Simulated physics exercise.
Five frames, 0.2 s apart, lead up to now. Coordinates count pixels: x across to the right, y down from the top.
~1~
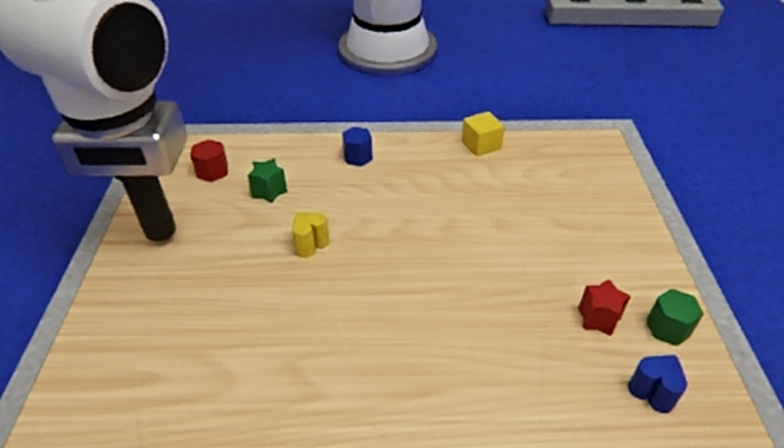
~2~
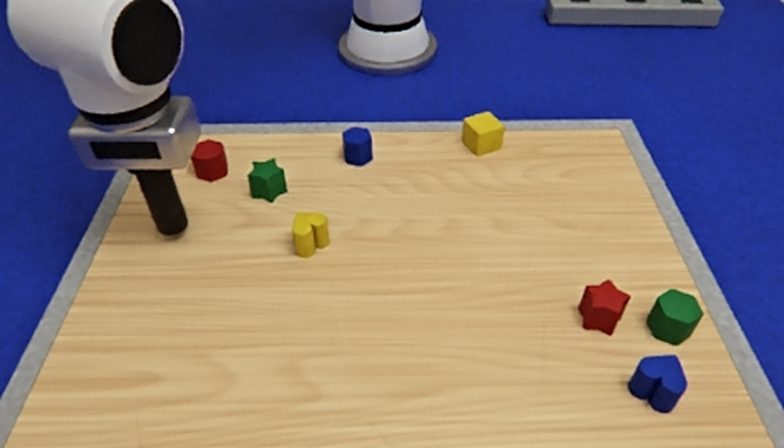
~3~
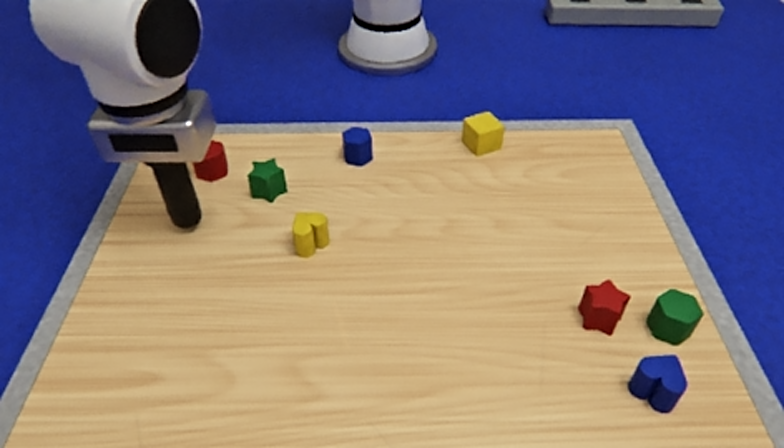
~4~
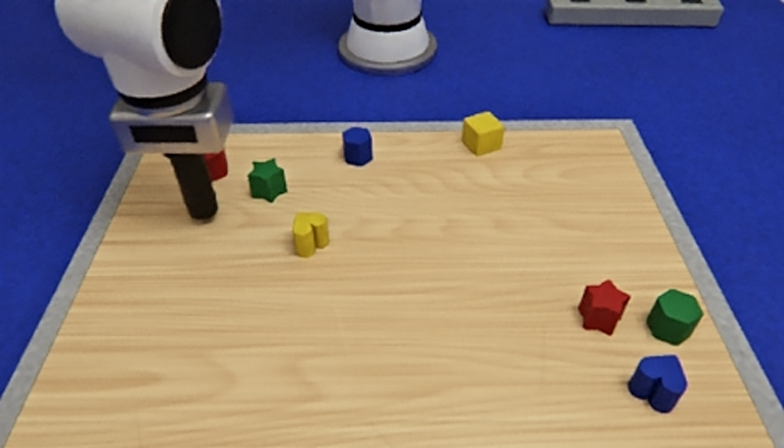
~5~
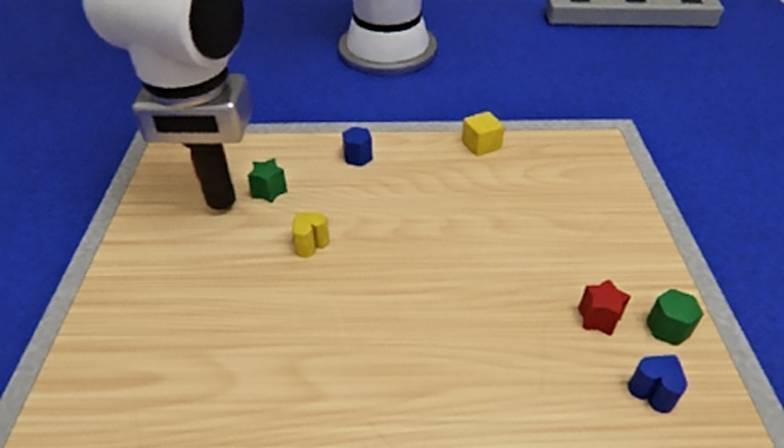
In the video, a white robotic arm with a black pusher moves slowly rightward and slightly away over a wooden board of colored blocks, gradually blocking the red hexagon from view beside the green star, while the visible blocks stay still.
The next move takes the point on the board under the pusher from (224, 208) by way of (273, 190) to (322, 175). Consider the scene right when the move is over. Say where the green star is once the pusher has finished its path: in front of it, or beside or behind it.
In front, still.
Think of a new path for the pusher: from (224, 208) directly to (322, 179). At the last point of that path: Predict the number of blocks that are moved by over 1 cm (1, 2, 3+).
When the path ends, I think you'll find one block out of place by more than 1 cm.
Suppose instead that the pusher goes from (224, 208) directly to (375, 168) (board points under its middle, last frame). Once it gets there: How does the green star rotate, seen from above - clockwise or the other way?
Anticlockwise.
What follows on the original path. One third of the way, pusher (257, 188); green star (284, 162).
Two thirds of the way, pusher (290, 177); green star (317, 150).
At the end, pusher (321, 169); red hexagon unmoved; green star (347, 141); blue hexagon (367, 130), turned 20° anticlockwise.
